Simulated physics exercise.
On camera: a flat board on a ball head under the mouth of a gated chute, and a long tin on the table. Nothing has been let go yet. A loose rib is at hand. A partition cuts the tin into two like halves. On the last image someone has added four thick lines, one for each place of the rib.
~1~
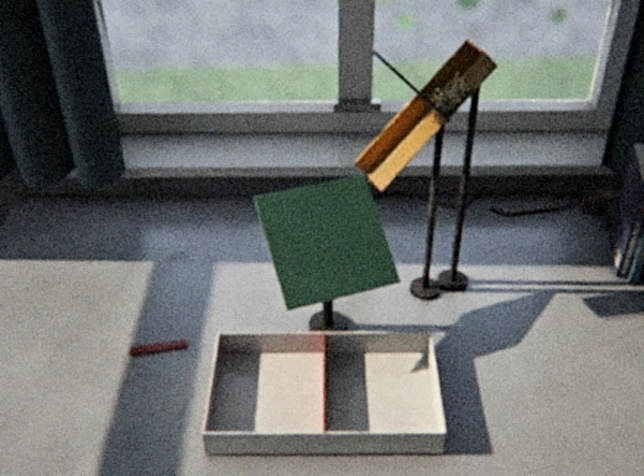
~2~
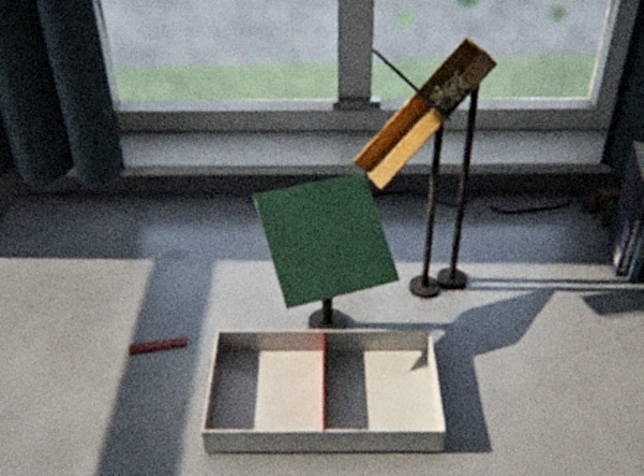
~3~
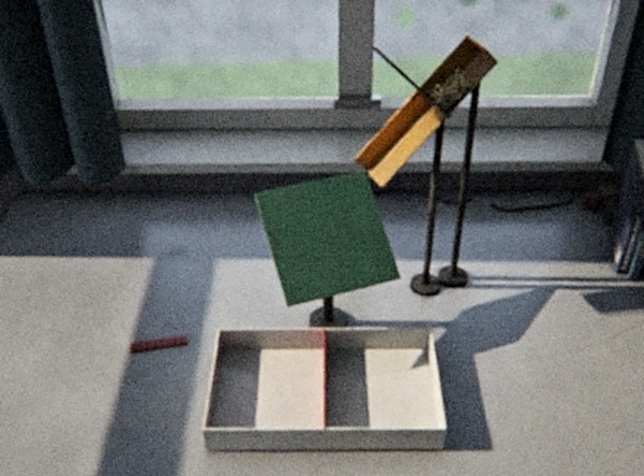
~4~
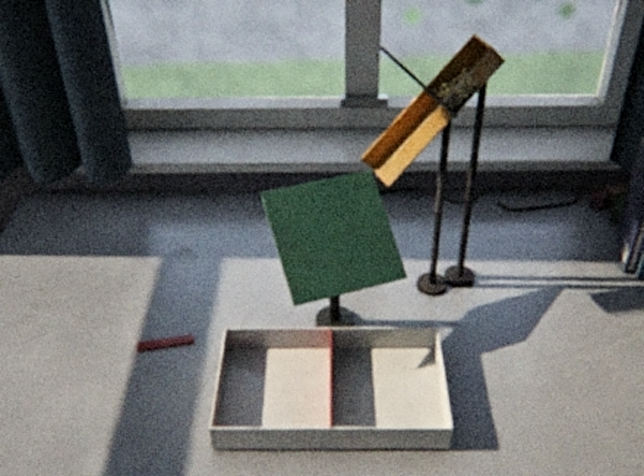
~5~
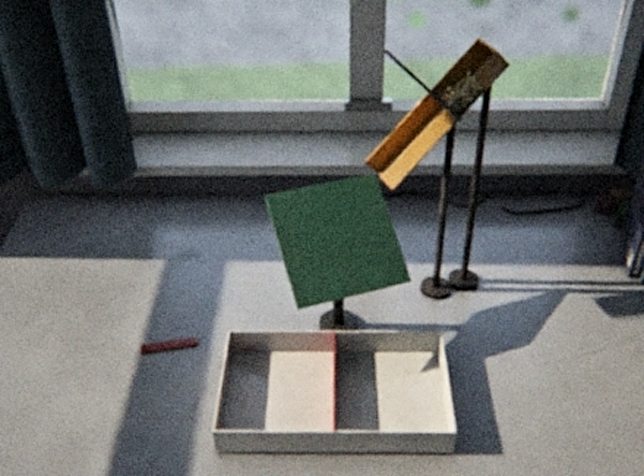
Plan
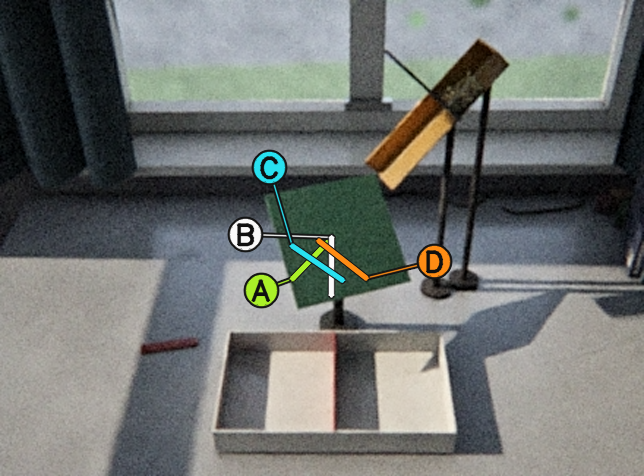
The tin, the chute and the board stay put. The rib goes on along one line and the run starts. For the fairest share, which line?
I would pick line A.
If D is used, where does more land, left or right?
Right.
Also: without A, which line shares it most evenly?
That is line B.
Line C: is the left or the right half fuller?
Right.
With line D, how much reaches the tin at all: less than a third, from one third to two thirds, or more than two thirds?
Line D gives more than two thirds.
On the marked copy, line A from (332, 237) to (292, 278); line B from (331, 237) to (331, 295); line C from (292, 246) to (342, 280); line D from (318, 240) to (366, 278).
With A, of what is caught, about half in the left half, about half in the right.
With B, of what is caught, about a quarter in the left half, most in the right.
With C, of what is caught, a stray few in the left half, nearly all in the right.
With D, of what is caught, a small part in the left half, nearly all in the right.
